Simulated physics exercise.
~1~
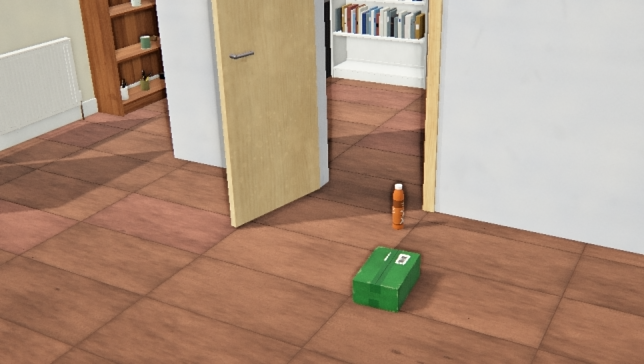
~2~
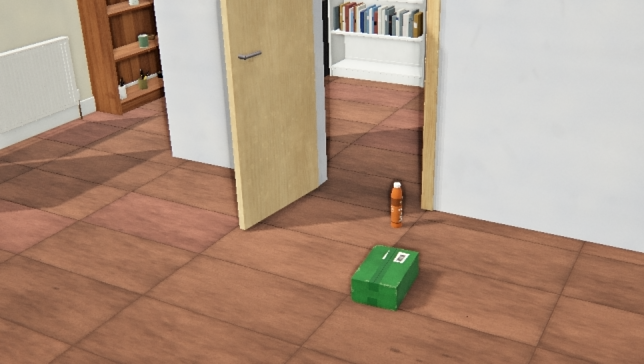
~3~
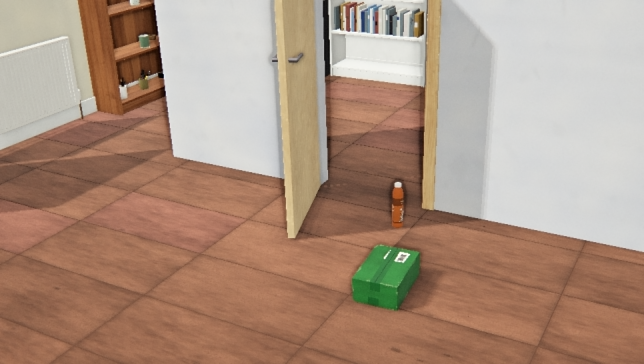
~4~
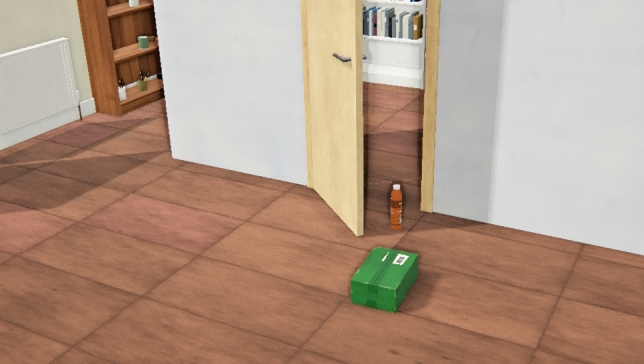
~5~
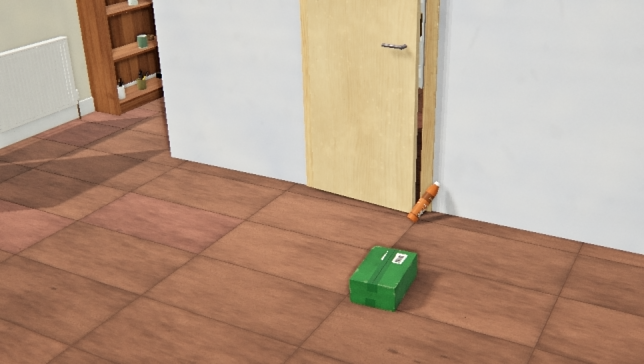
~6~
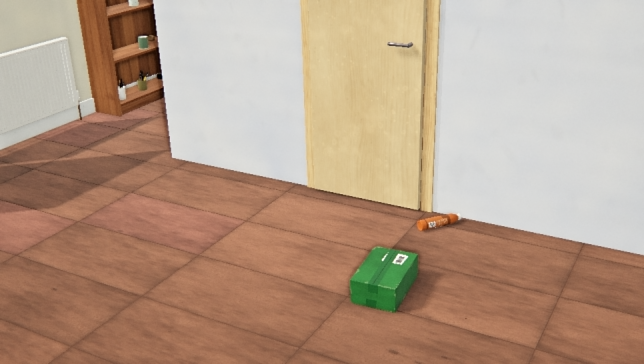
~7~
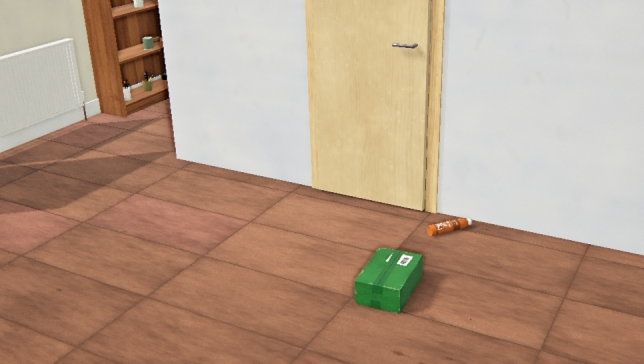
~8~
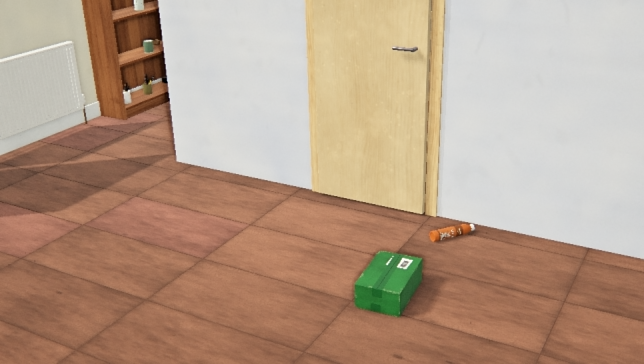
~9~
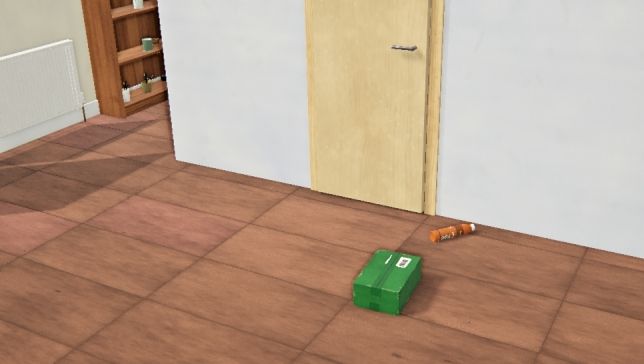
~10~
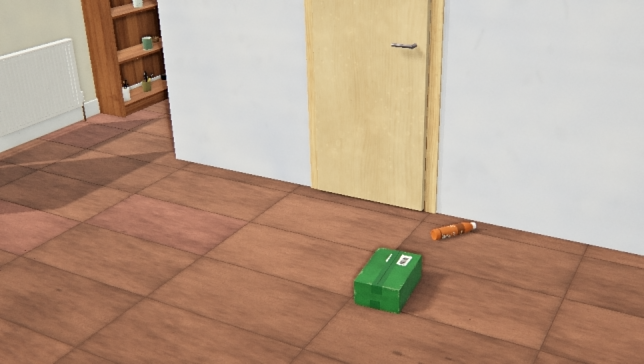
Wooden door swinging shut and knocking over an upright orange bottle, which ends on its side near a still green parcel.
